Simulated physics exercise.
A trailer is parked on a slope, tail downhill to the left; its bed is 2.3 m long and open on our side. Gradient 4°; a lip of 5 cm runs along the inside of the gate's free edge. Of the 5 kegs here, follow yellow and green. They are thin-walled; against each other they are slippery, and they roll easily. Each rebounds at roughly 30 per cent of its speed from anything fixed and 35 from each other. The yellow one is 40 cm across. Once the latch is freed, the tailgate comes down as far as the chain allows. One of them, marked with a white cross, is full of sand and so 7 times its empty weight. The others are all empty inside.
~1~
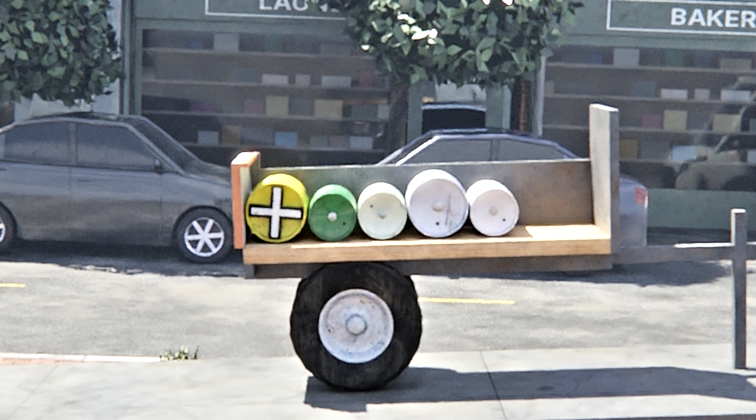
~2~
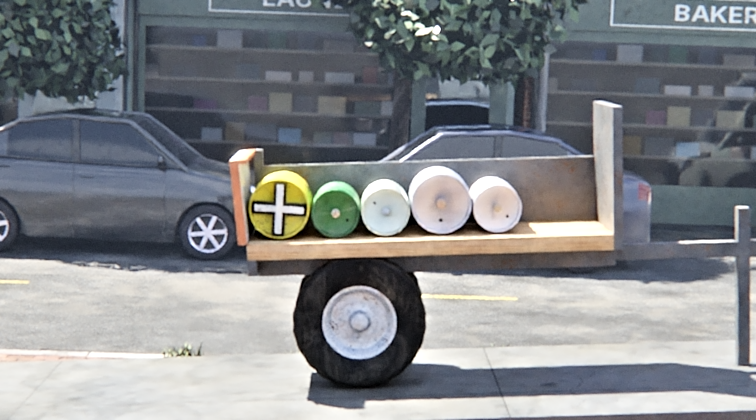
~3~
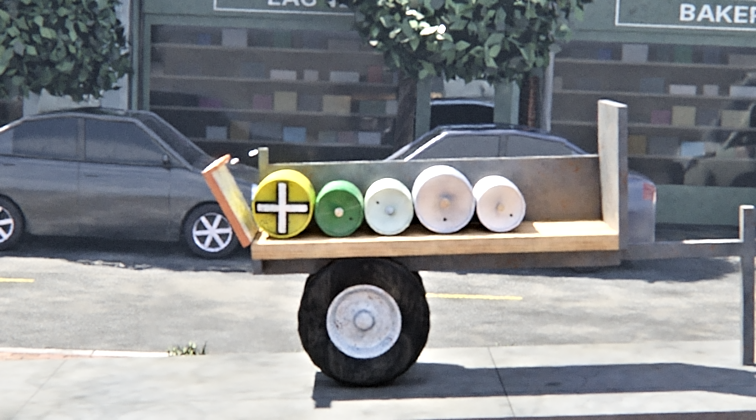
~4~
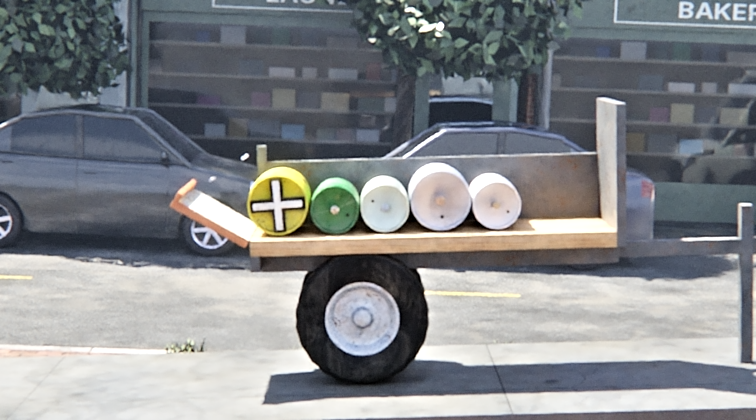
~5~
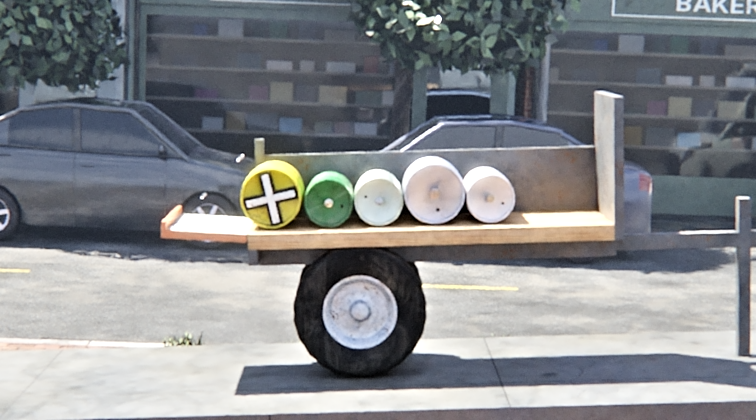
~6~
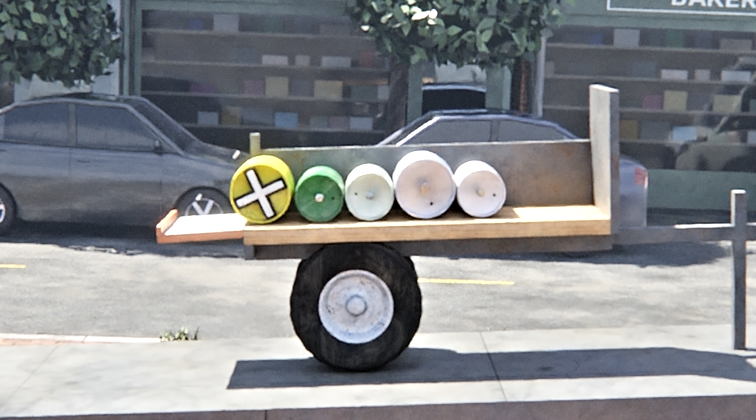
The orange-edged tailgate of a parked trailer swings down to the left until it lies nearly level, and the yellow keg with a white cross rolls slightly left, the green and paler kegs shifting left alongside it.
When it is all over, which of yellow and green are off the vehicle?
Yellow will be kept back; green will be kept back.
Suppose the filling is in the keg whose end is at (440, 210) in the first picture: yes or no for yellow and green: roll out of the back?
Yellow: Affirmative; green: Affirmative, in that case.
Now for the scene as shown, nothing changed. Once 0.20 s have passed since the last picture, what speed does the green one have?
Reading: Roughly 0.3 m/s.
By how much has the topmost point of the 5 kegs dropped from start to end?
Drop: Approx. 5 centimetres.
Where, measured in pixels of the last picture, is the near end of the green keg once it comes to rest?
Roughly (240, 201).
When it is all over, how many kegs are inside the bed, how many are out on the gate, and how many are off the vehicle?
Counts in the order asked: 3, 2, 0.
Then, 0.20 s past the sixth picture, yellow is on the bed, 5 cm short of the hinge, rolling left; green is on the bed, 45 cm short of the hinge, rolling left; 0 gone off the back.
Then, 0.40 s past the sixth picture, yellow is on the gate, 5 cm past the hinge, rolling left; green is on the bed, 40 cm short of the hinge, rolling left; 0 gone off the back.
Then, 1.20 s past the sixth picture, yellow is on the gate, 40 cm past the hinge, rolling left; green is on the bed, 5 cm short of the hinge, rolling left; 0 gone off the back.
Finally (2.80 s after the last picture), yellow is on the gate, 40 cm past the hinge; green is on the gate, 5 cm past the hinge; 0 gone off the back.
